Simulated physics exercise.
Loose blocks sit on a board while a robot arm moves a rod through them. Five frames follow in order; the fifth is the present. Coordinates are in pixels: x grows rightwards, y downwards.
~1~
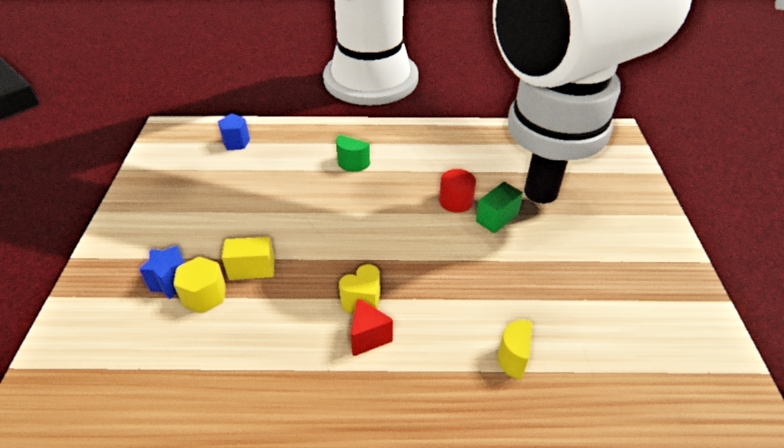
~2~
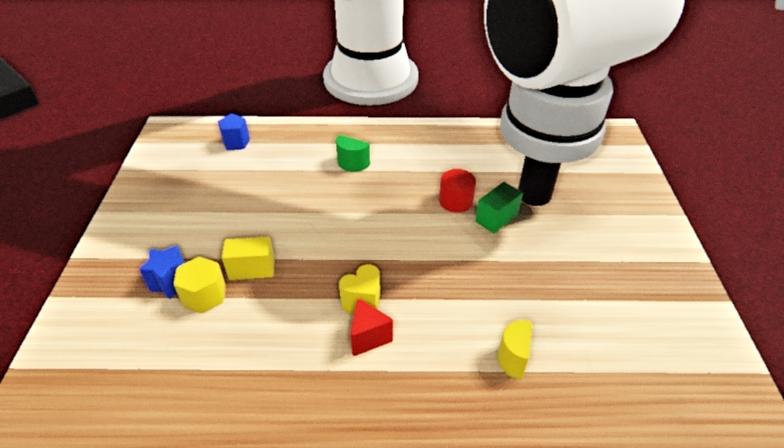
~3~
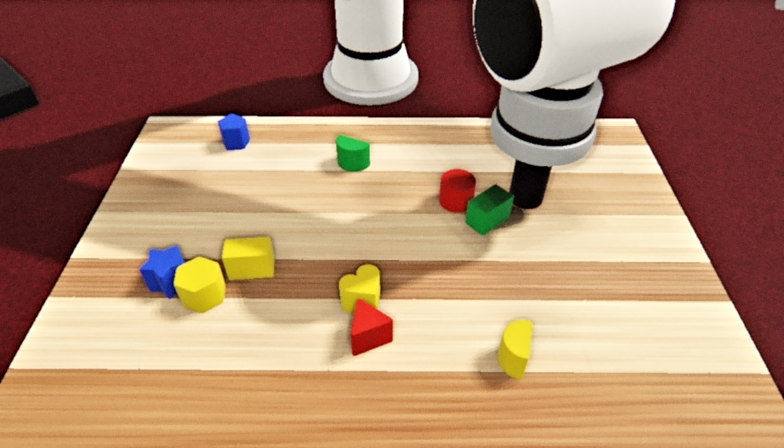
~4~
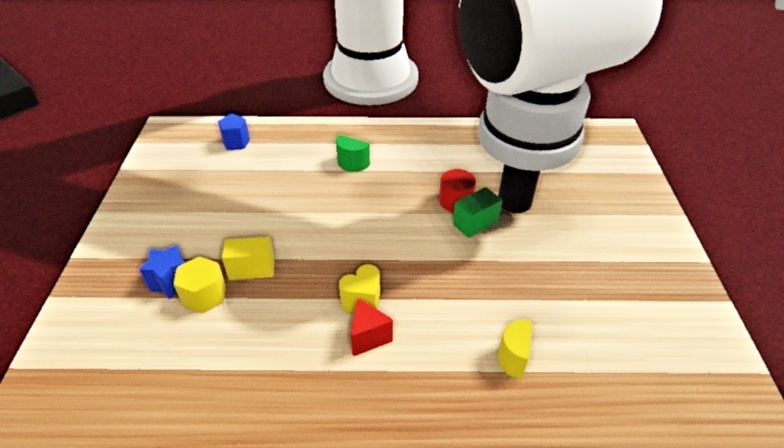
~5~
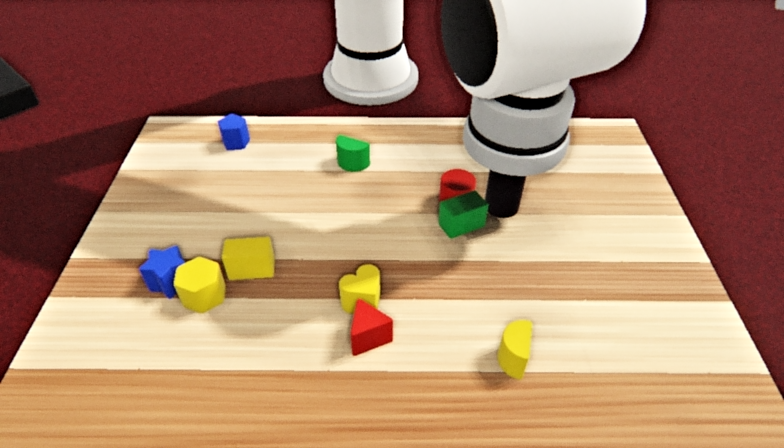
A white robot arm holds a black rod over a striped wooden board on a dark red surface, viewed from above by a still camera. Yellow, blue and red blocks lie toward the left and front, with green and red ones farther back. The rod moves left and slightly nearer, pushing the green rectangular block across the front of the red round block.
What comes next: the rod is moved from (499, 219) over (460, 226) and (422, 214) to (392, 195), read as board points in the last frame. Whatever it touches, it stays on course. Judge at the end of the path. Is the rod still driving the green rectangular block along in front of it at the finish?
Answer: No.
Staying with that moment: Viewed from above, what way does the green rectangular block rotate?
From the top, the block rotates counterclockwise.
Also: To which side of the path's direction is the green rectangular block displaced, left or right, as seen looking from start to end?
Leftward.
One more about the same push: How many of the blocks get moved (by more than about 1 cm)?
Going by the path, one block will move.
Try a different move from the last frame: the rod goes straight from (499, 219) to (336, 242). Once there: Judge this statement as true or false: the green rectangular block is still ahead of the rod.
That claim is true.
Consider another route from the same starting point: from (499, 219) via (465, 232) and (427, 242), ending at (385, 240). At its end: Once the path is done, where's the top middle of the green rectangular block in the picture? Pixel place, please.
The top centre is at (352, 200).
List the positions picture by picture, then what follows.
The first picture shows lower end of the rod (541, 193), tops of blocks, red round block (459, 179), green rectangular block (502, 195).
The second picture shows rod (534, 195), blocks as before.
The third picture shows rod (526, 198), green rectangular block (491, 198).
The fourth picture shows rod (515, 202), green rectangular block (479, 200).
The fifth picture shows rod (501, 207), red round block (459, 179), green rectangular block (464, 203).
The first path, step by step. One third of the way, rod (461, 213); green rectangular block (423, 204), turned 20° clockwise.
Two thirds of the way, rod (422, 201); green rectangular block (384, 199).
At the end, rod (392, 183); red round block not moved; green rectangular block (369, 196), turned 55° anticlockwise.
